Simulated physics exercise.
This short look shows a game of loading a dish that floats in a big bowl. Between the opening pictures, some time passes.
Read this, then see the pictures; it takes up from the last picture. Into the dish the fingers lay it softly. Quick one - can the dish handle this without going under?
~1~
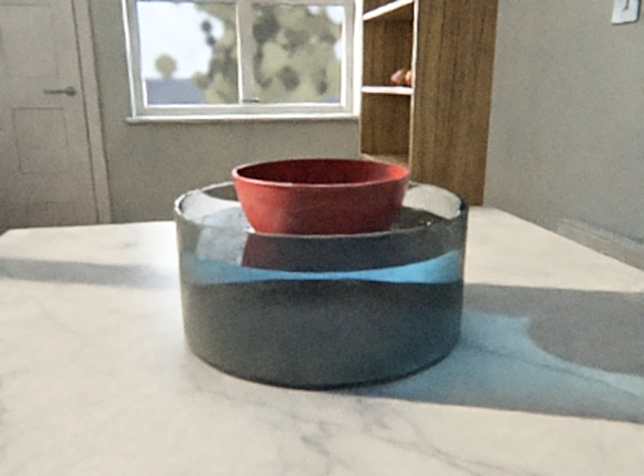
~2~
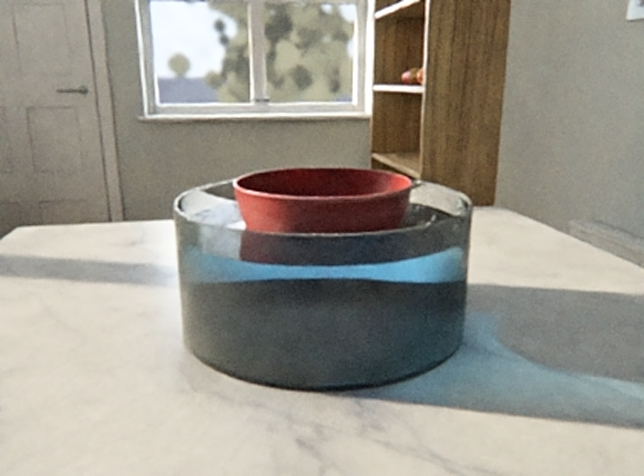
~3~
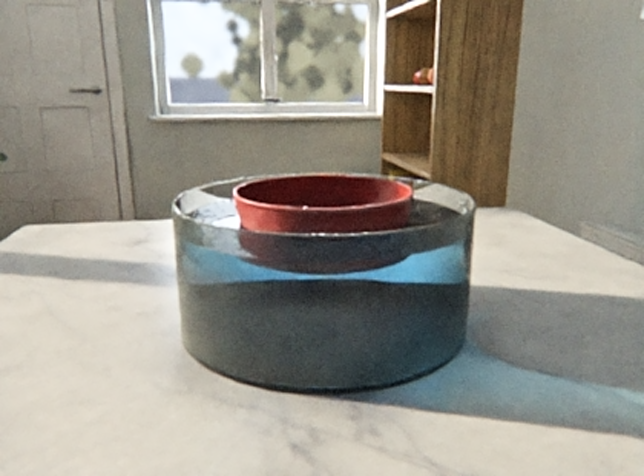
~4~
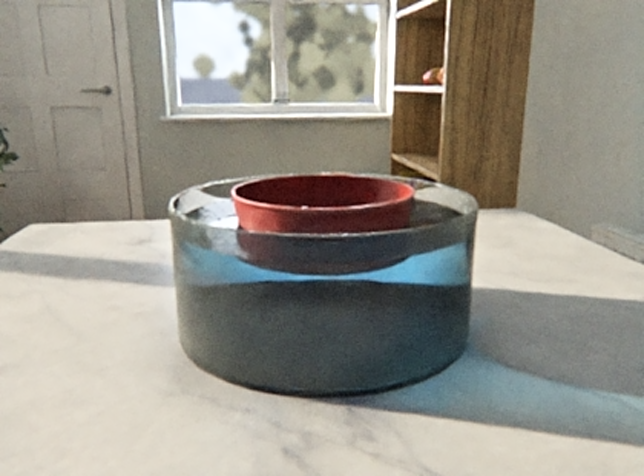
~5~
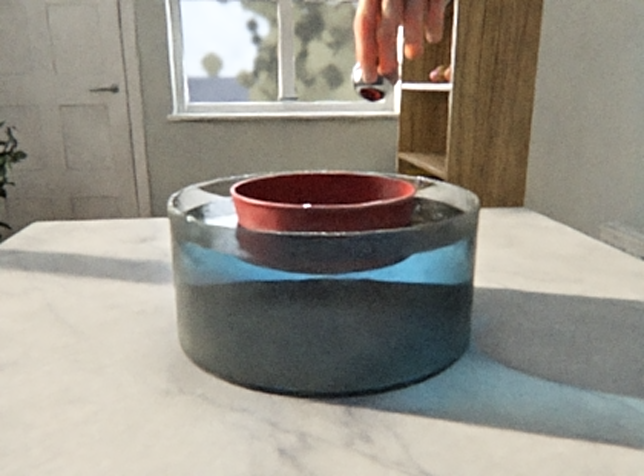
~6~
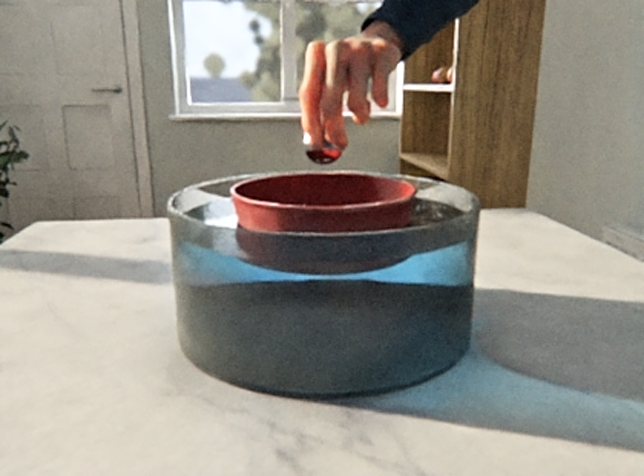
Yes, buoyant.
A moment on, the steel ball is in and the dish dips.
Further on, it steadies; about a fifth of its side above the surface.
When it is over, the dish floats; about a fifth of its side above the surface.
